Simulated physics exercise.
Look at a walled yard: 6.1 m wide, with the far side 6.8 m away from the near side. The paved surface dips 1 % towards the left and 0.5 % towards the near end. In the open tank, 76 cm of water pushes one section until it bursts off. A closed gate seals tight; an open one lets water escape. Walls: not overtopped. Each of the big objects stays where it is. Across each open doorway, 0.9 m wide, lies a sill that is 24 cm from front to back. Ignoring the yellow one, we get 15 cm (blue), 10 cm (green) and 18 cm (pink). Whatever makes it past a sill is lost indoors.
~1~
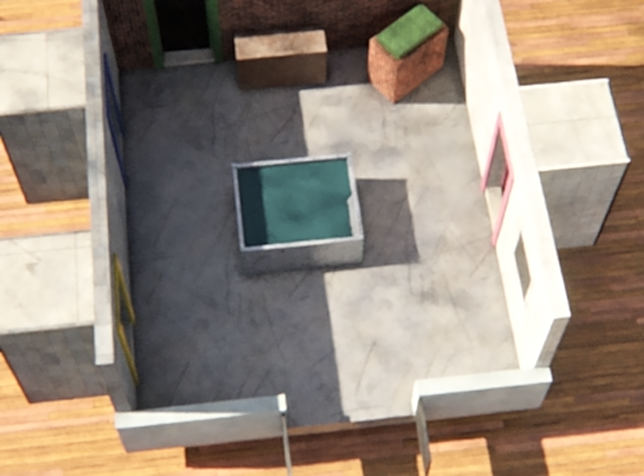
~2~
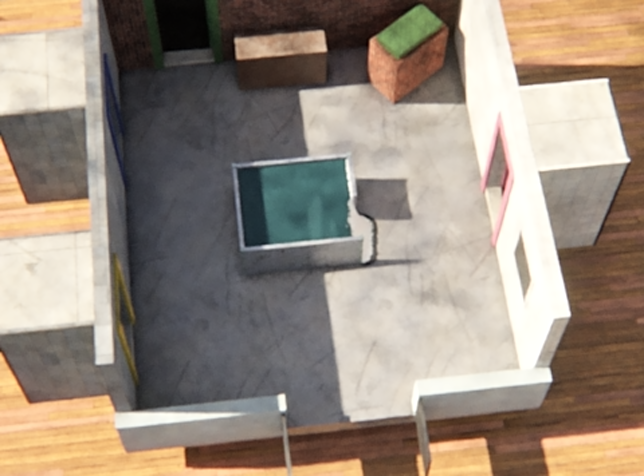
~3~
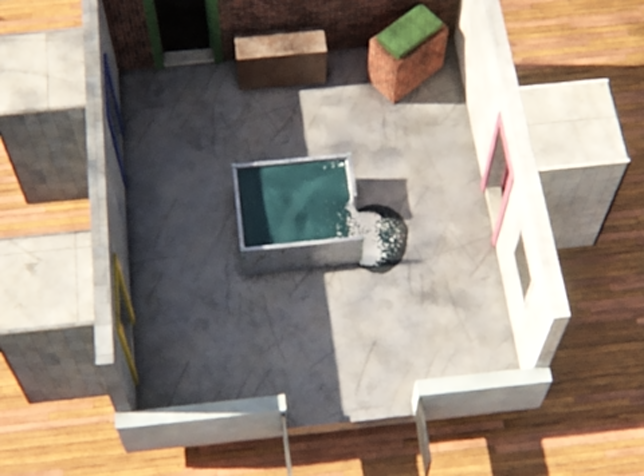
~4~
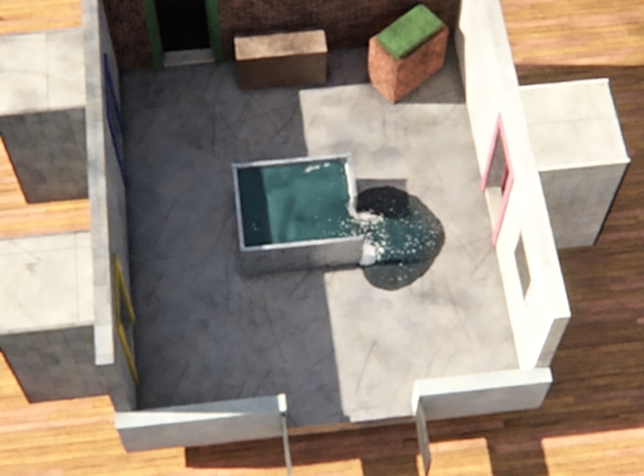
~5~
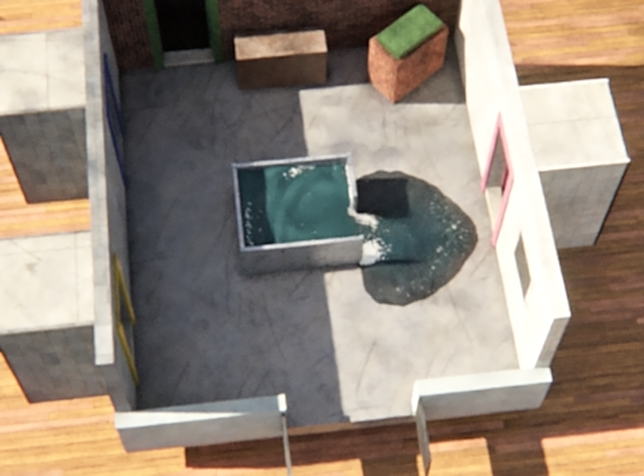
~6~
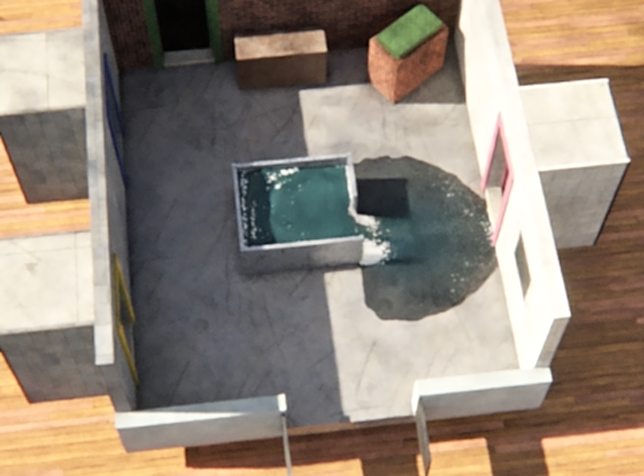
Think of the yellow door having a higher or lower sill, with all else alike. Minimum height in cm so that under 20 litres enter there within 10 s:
6 cm.
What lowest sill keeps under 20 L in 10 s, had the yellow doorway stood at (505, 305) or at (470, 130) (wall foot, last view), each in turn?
Around 17 and 7.5 cm respectively.
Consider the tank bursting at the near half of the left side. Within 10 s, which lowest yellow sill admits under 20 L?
Some 16 cm.
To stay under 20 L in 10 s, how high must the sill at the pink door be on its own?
The pink door needs around 25 cm.
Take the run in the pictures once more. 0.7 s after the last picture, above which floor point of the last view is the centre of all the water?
The balance point sits at roughly (339, 230).
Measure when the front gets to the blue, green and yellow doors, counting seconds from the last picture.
Arrival: Blue 7.0 s, green not in the 10 s, yellow 4.0 s.
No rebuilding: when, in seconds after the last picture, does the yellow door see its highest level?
Approximately 7.0 s.
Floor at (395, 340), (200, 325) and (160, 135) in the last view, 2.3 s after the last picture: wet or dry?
In order: Soaked, untouched, untouched.
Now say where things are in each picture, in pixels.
The open tank at (297, 204) is whole and still, 76 cm deep; the yellow door at (126, 325) is dry, in the first picture.
The front is at (373, 233), 0.3 m from the gap at (355, 233); 0.2 m2 of floor is wet, 76 cm left at the back, in the second picture.
The gap is at (355, 233), the front 0.8 m out at (403, 239); the back of the open tank holds 76 cm, in the third picture.
The gap is at (355, 234), the front 1.4 m out at (439, 239); the back of the open tank holds 76 cm, in the fourth picture.
The gap is at (355, 234), the front 1.9 m out at (472, 242); the back of the open tank holds 71 cm, in the fifth picture.
The gap is at (355, 233), the front 2.3 m out at (497, 259); the back of the open tank holds 64 cm; the yellow door at (126, 325), 4.1 m from the gap, is still 4.0 m from the nearest water, in the sixth picture.
Then, 0.7 s after the last picture water covers 20 % of the floor, deepest (34 cm) near (367, 240); it has not reached the yellow door.
Then, 2.3 s after the last picture water covers 30 % of the floor, deepest (27 cm) near (504, 389); it has not reached the yellow door.
Then, 9.3 s after the last picture water covers 95 % of the floor, deepest (12 cm) near (120, 77); 8 cm at the yellow door, 0 litres in over its 17 cm sill.
At the yellow door as built, the water peaked near 10 cm, 6.9 s after the last picture.
With a sill of 5 cm, 33 litres would have come in within the 10 s; with 7 cm, 9 litres. So under 20 litres takes about 6 cm.
